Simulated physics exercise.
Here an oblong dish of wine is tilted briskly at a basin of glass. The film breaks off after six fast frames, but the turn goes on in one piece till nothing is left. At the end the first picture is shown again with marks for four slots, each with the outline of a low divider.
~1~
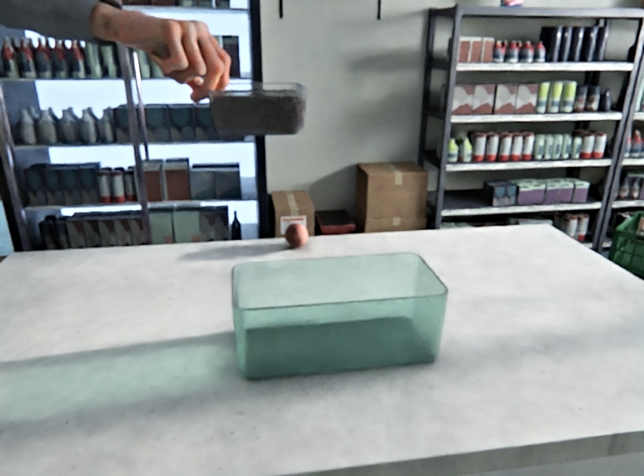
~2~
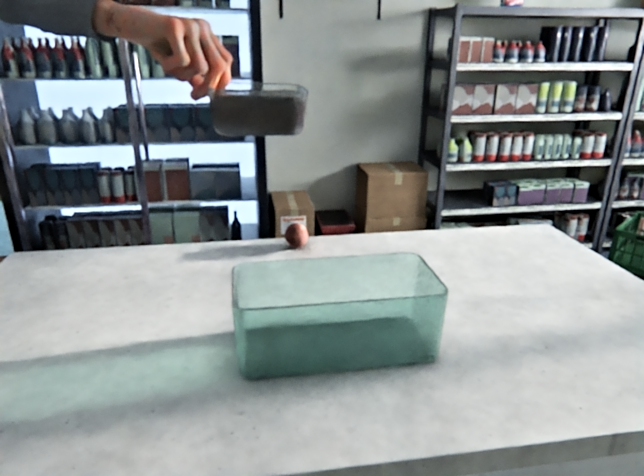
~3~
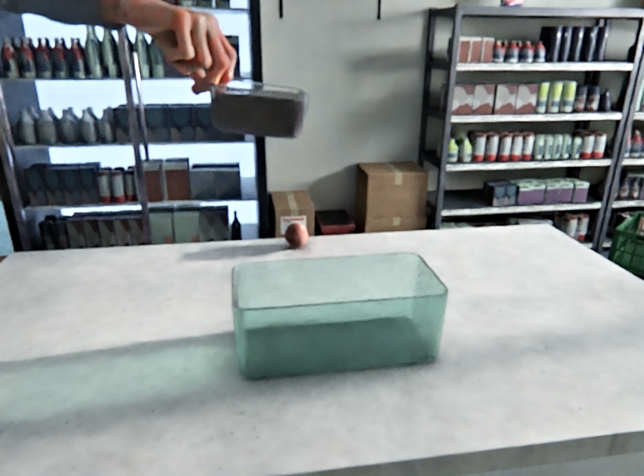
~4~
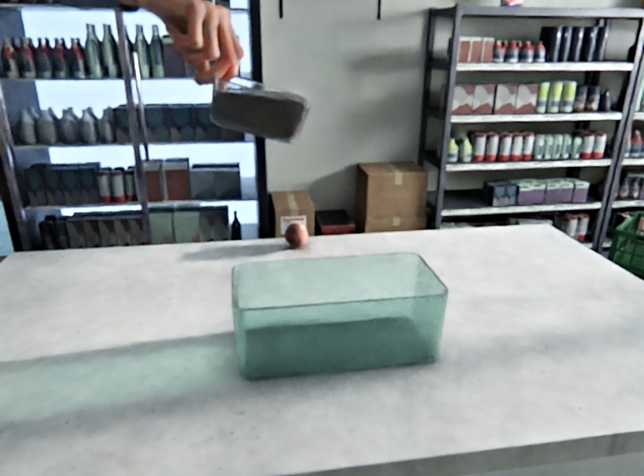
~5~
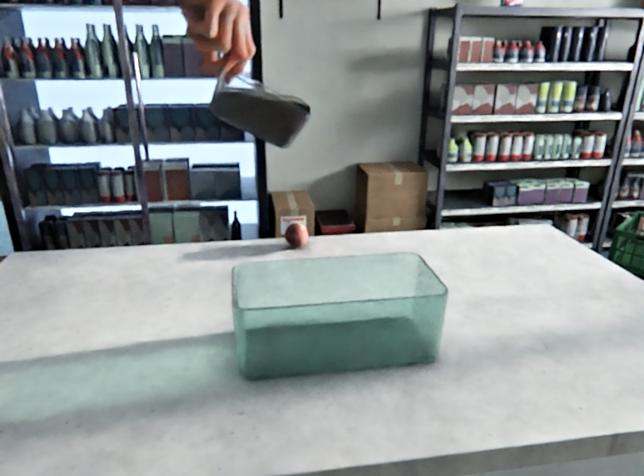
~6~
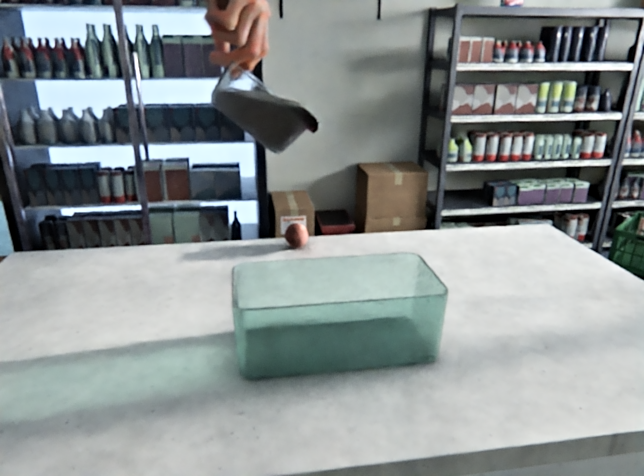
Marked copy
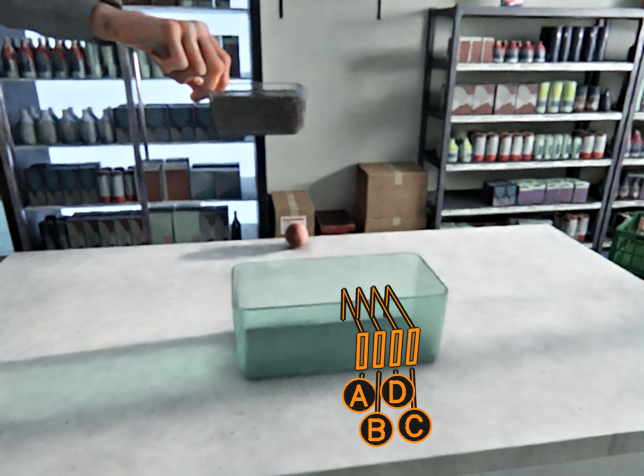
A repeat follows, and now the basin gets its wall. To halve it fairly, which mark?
Best: A.
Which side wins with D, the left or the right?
The left side.
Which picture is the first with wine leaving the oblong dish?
In picture 5.
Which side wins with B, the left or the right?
The left side.
On the marked copy, A at (362, 374); B at (379, 372); C at (412, 369); D at (395, 370).
For place A, about 52 % ends left of the wall and 43 % right of it; 5 % is lost outside.
For place B, about 88 % ends left of the wall and 6 % right of it; 6 % is lost outside.
For place C, about 86 % ends left of the wall and 5 % right of it; 9 % is lost outside.
For place D, about 87 % ends left of the wall and 5 % right of it; 9 % is lost outside.
